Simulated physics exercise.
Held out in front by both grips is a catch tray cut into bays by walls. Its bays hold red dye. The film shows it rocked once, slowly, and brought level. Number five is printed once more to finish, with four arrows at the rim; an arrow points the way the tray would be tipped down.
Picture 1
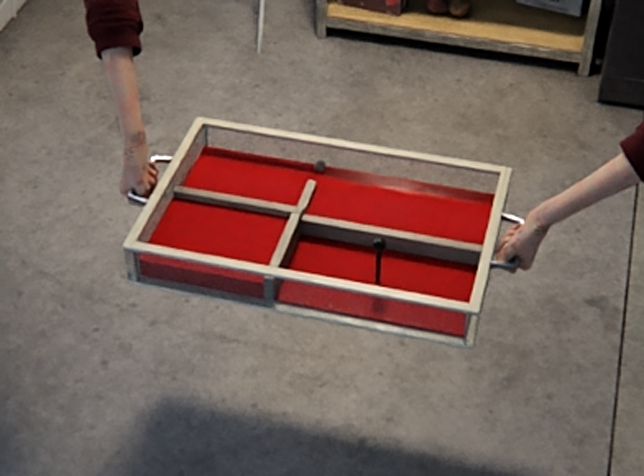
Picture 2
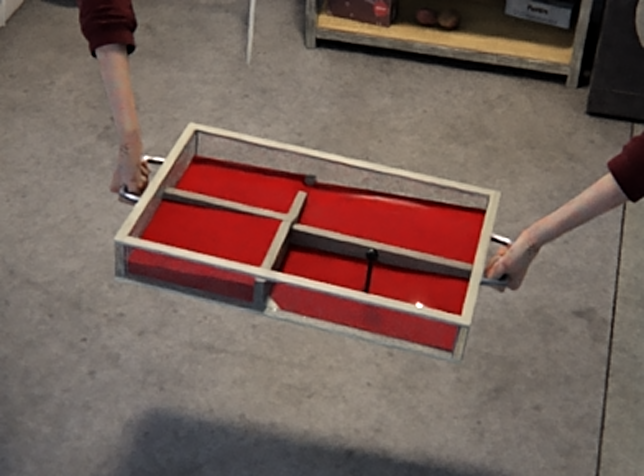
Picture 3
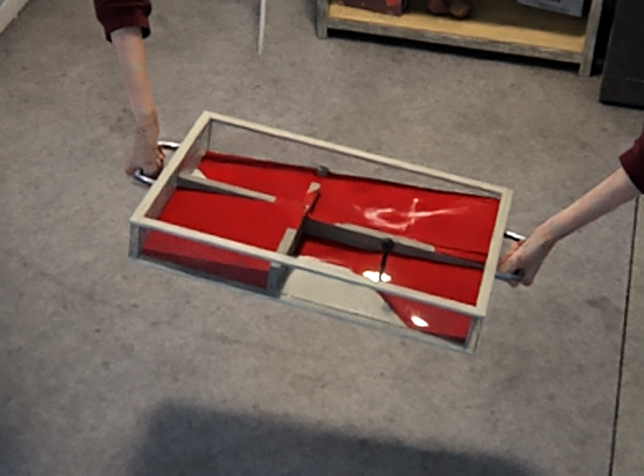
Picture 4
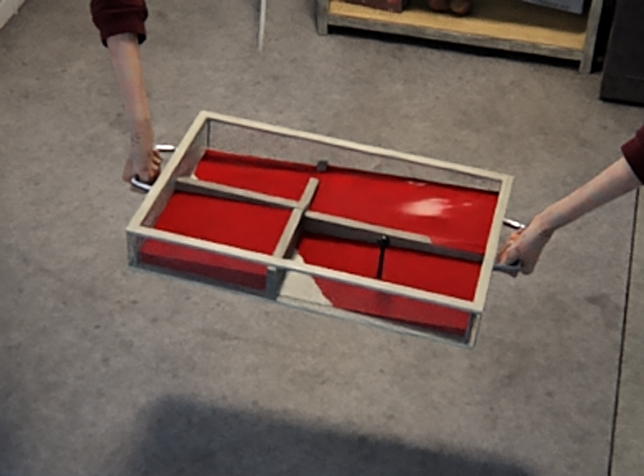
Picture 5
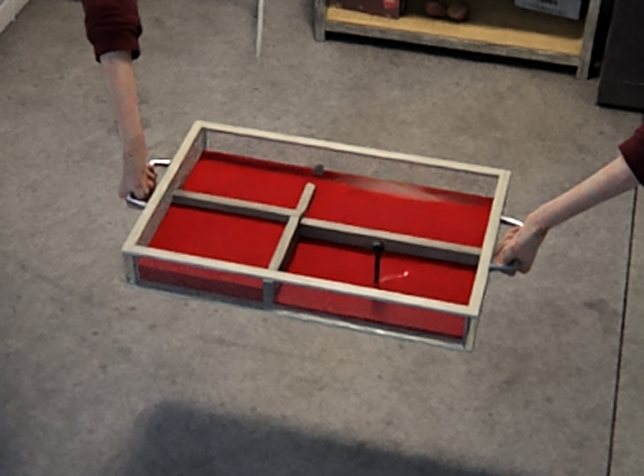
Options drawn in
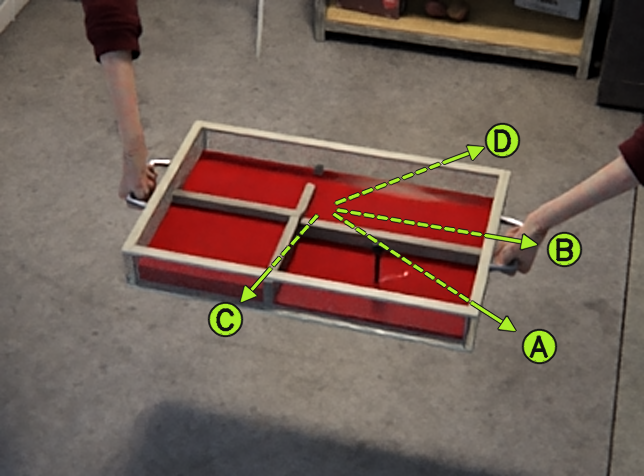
The clip shows two hands holding a divided, clear-sided tray of red liquid above a grey floor, tilting it down toward the back right so liquid runs over the inner dividers, then bringing it back level.
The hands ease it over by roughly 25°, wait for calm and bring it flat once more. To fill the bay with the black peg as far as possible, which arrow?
Go for B.
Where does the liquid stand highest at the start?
It is the front left one.
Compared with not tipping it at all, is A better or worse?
Better.
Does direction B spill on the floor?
Yes.
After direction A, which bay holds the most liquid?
The front right bay.
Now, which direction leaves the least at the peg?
Direction D.
On the marked copy, A ends at (510, 327); B ends at (531, 243); C ends at (244, 297); D ends at (478, 149).
Choosing A, about 24 % of the liquid ends in the peg's bay; about 63 % goes over the rim.
Choosing B, about 30 % of the liquid ends in the peg's bay; about 32 % goes over the rim.
Choosing C, about 19 % of the liquid ends in the peg's bay; about 33 % goes over the rim.
Choosing D, about 3 % of the liquid ends in the peg's bay; about 67 % goes over the rim.
